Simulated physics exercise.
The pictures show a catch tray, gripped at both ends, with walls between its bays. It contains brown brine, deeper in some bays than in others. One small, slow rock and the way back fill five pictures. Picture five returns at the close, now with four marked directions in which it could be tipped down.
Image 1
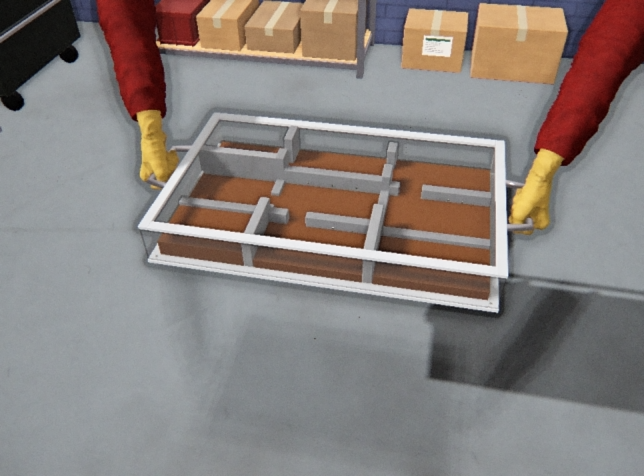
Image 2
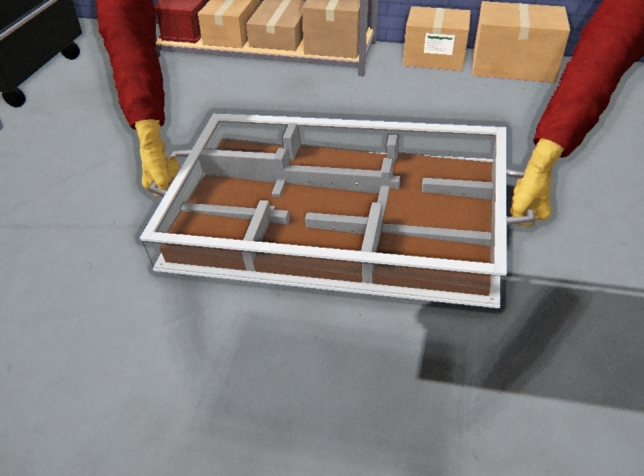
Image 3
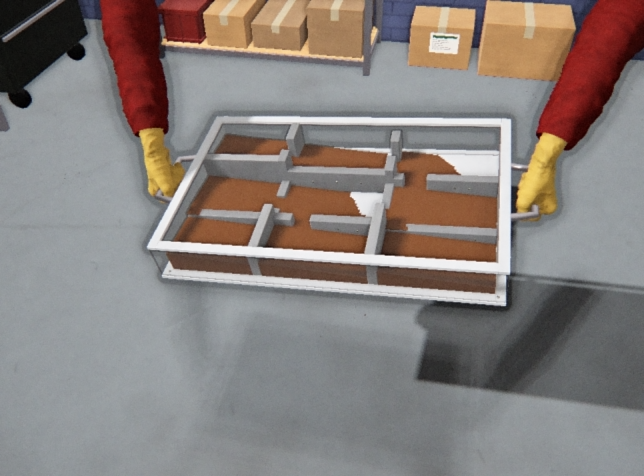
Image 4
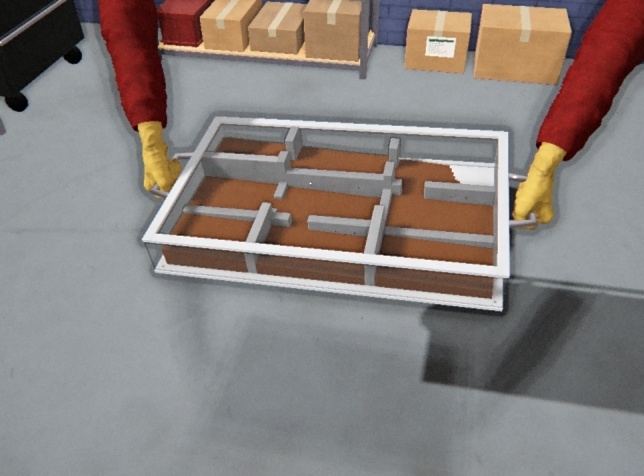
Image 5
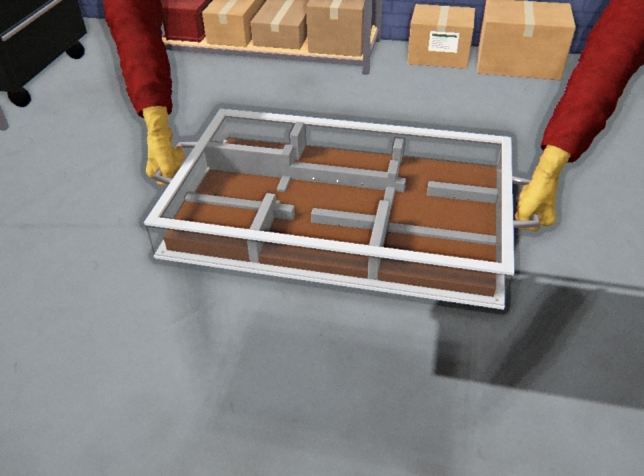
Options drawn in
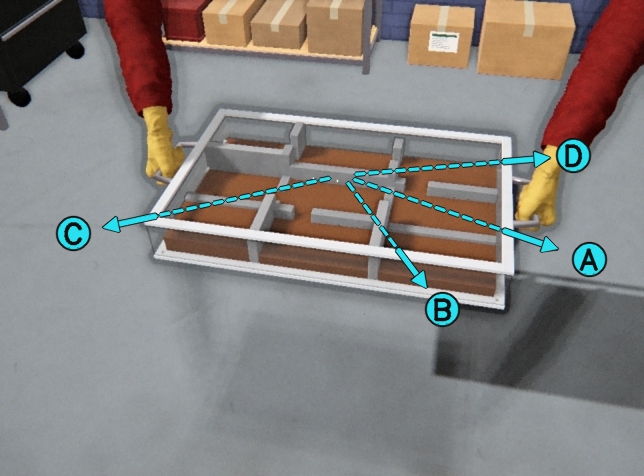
Gloved hands tilt a walled tray of brown liquid slightly toward the front left, then level it.
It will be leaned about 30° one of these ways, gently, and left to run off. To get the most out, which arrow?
D is best.
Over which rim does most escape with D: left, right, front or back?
The right rim.
On the marked copy, A ends at (552, 247); B ends at (423, 283); C ends at (108, 226); D ends at (544, 158).
For direction A, about 47 % stays in the tray, the largest part in the front right bay.
For direction B, about 46 % stays in the tray, the largest part in the front right bay.
For direction C, about 50 % stays in the tray, the largest part in the front left bay.
For direction D, about 34 % stays in the tray, the largest part in the back right bay.
